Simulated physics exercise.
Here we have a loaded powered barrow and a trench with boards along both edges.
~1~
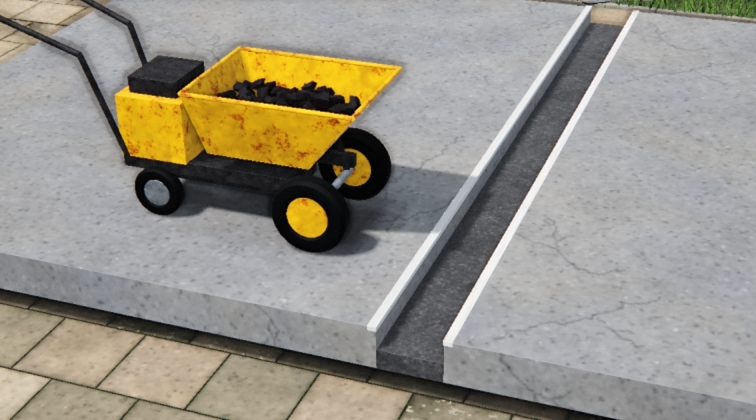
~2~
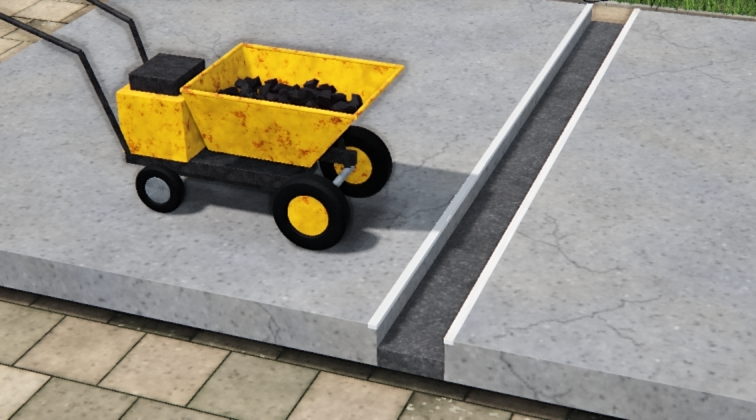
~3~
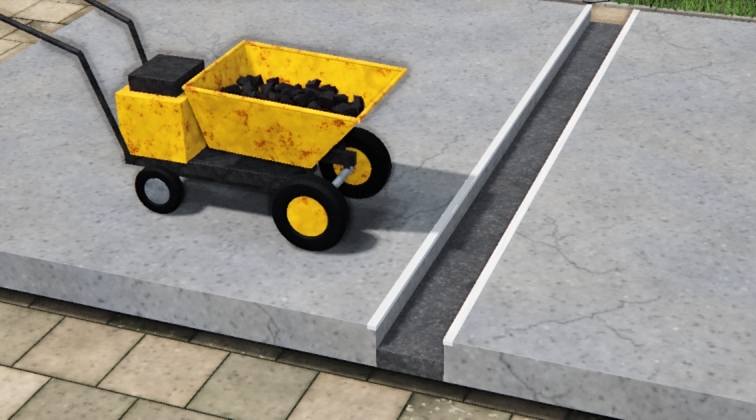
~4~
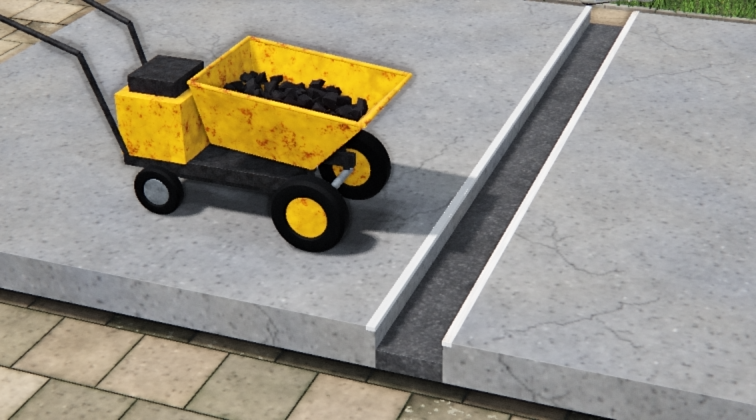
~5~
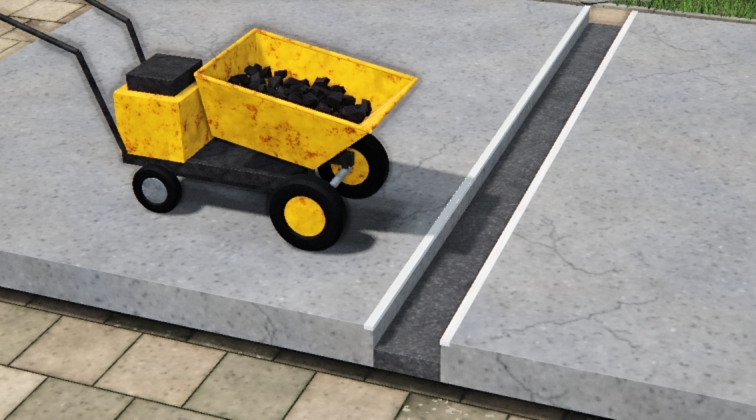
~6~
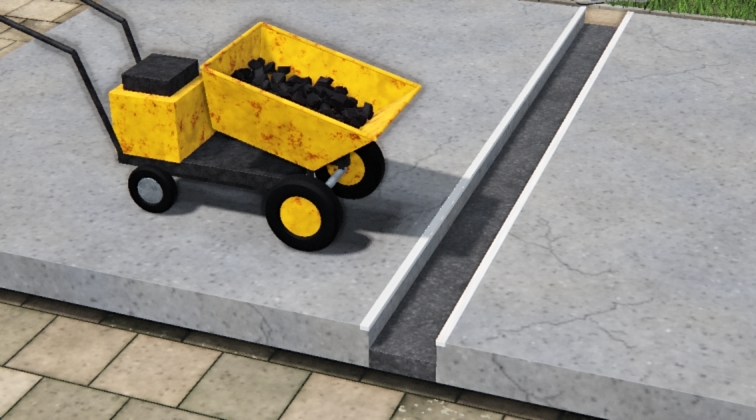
Yellow skip of a powered barrow loaded with black lumps slowly tilting forward to the right, beside a board-edged trench in concrete.
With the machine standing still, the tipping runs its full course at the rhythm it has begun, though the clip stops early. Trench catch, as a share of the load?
Above half.
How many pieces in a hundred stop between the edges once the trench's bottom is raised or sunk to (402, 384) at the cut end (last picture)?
100 %.
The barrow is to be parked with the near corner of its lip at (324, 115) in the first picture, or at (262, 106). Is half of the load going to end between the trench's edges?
Place one, the greater portion; place two, the lesser portion.
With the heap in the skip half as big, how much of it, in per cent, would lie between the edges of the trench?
About 100 %.
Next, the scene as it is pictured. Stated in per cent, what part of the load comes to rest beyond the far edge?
It works out to roughly 10 percent.
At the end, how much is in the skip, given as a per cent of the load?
20 per cent, roughly.
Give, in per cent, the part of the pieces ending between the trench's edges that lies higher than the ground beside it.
25 per cent or so.
Soon, skip tipped steeply; all in the skip.
A while on, skip tipped right over; most in the skip; a small part in or heaped over the trench.
Towards the end, skip tipped right over; about a quarter in the skip; about two thirds in or heaped over the trench; a small part beyond it.
Finally, skip tipped right over; about a quarter in the skip; about two thirds in or heaped over the trench; a small part beyond it.
